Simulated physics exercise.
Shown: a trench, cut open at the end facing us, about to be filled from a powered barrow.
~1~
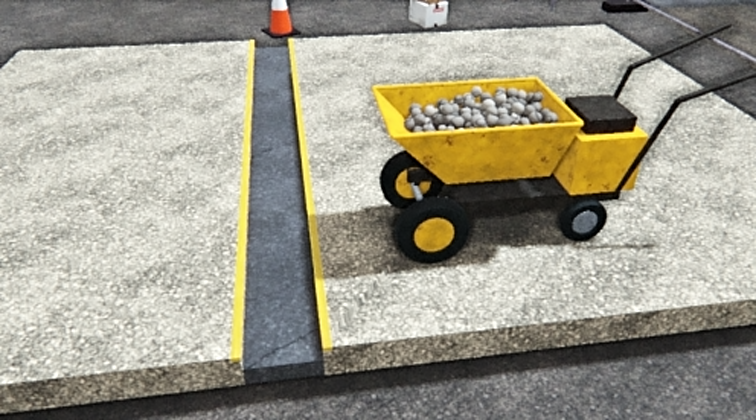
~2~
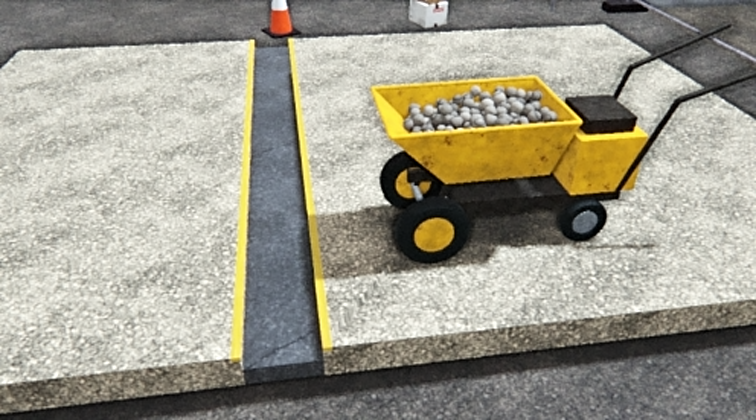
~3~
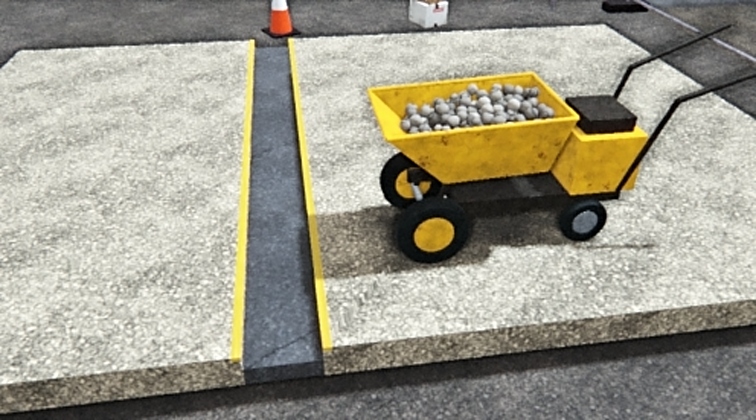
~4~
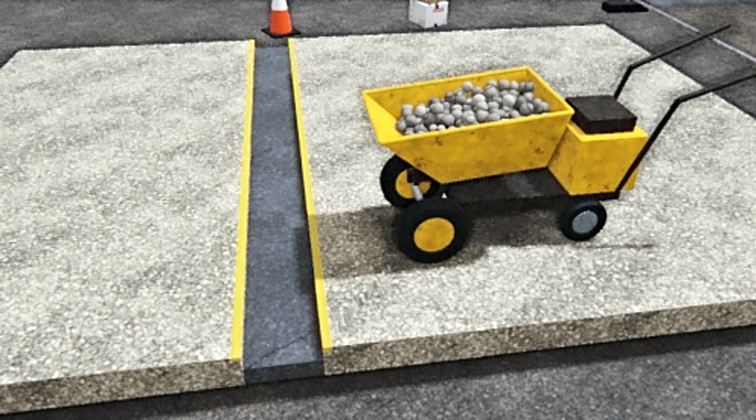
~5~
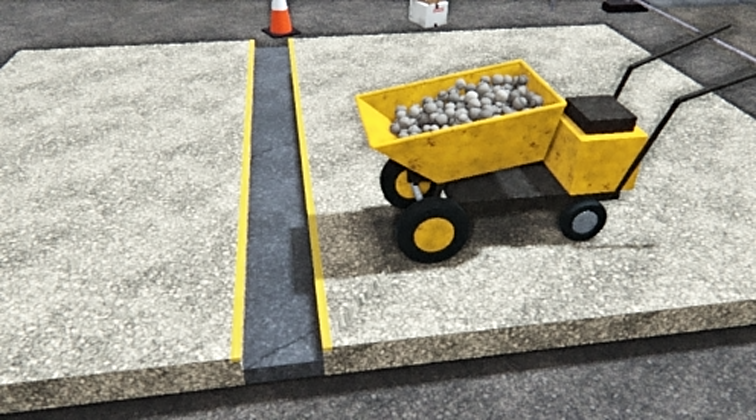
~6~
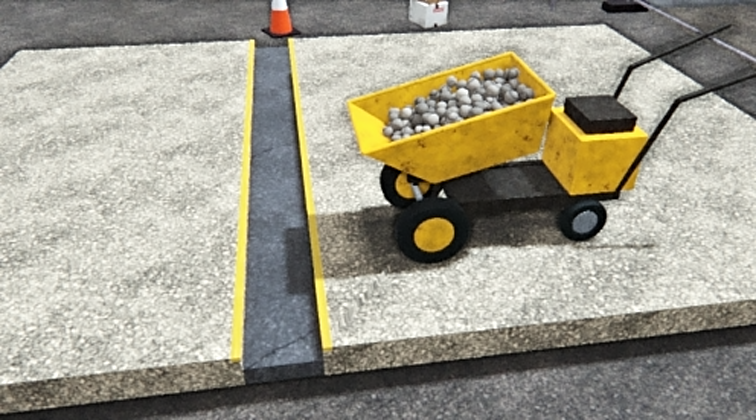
Beside a shallow trench, a yellow powered barrow slowly tilts its pebble-filled skip slightly left.
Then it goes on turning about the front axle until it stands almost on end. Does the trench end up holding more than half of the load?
Yes.
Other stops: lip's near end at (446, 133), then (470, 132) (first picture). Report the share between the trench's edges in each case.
Close to 40 in a hundred, and close to 30 in a hundred.
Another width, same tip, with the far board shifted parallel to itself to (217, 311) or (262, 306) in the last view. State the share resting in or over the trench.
Lab note: Case 1 around 80 %, case 2 50 %.
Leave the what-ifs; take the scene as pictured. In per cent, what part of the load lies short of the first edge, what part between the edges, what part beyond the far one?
Short 0, between 70, beyond 5.
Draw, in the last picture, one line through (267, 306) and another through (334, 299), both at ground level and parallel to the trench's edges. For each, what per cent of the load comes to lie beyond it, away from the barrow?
I'd put it near 20 in a hundred, then near 80 in a hundred.
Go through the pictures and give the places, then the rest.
In the first frame, lip of the skip at (393, 137), level; top of the load at (487, 118), river pebbles; first edge of the trench at (322, 300); far edge at (238, 309), the trench over half as wide as the skip, and shallow for its width.
In the second frame, lip of the skip at (391, 138), level; top of the load at (501, 113).
In the third frame, lip of the skip at (387, 140), tipped barely; top of the load at (497, 111).
In the fourth frame, lip of the skip at (381, 143), tipped a little; top of the load at (506, 113).
In the fifth frame, lip of the skip at (373, 147), tipped a little; top of the load at (499, 109).
In the sixth frame, lip of the skip at (364, 153), tipped a little; top of the load at (492, 92); first edge of the trench at (322, 300); far edge at (238, 309).
Soon, skip tipped steeply; all in the skip.
A while on, skip tipped steeply; most in the skip; about a quarter in or heaped over the trench; a stray few falling.
Towards the end, skip tipped right over; about a quarter in the skip; about two thirds in or heaped over the trench; a small part beyond it.
Finally, skip tipped right over; about a quarter in the skip; a stray few short of the trench; about two thirds in or heaped over the trench; a small part beyond it.
